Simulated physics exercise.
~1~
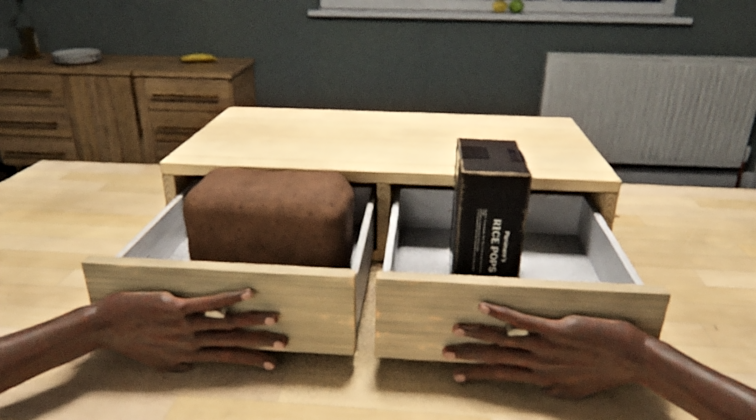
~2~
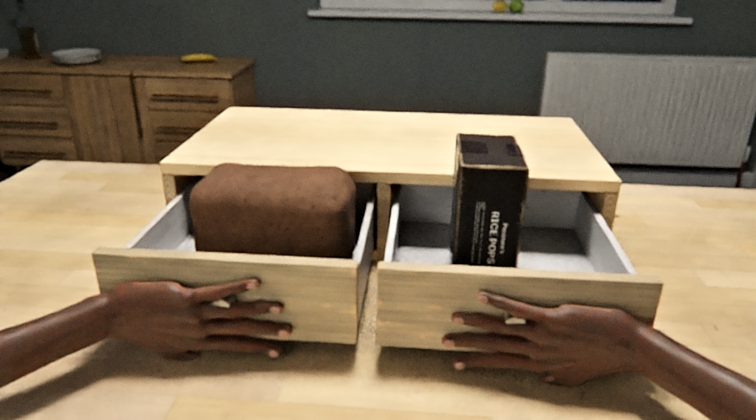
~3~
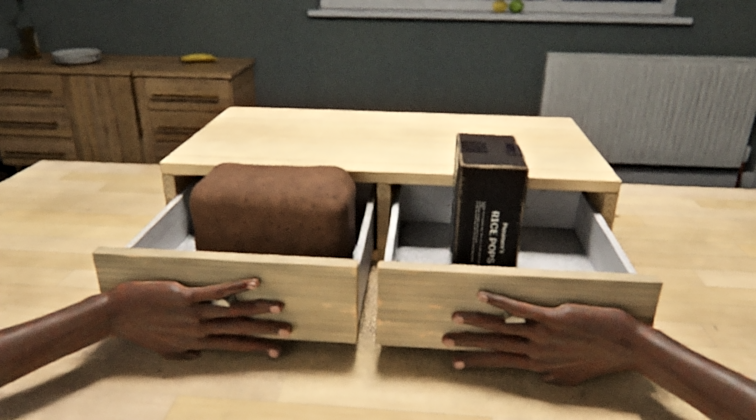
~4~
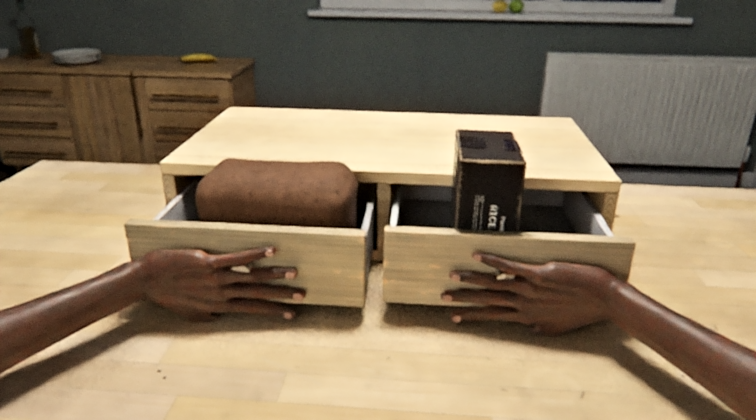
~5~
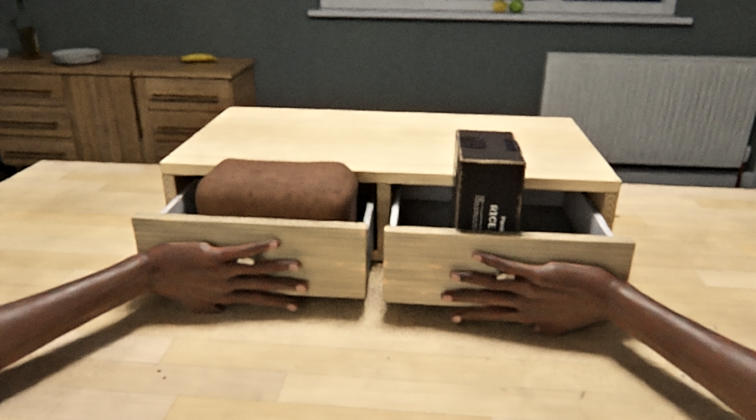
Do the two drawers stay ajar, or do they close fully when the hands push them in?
Both drawers stay ajar, the left one with the brown loaf and the right one with the black box.
Two hands push in drawers holding a brown loaf and black box, but both stay ajar.
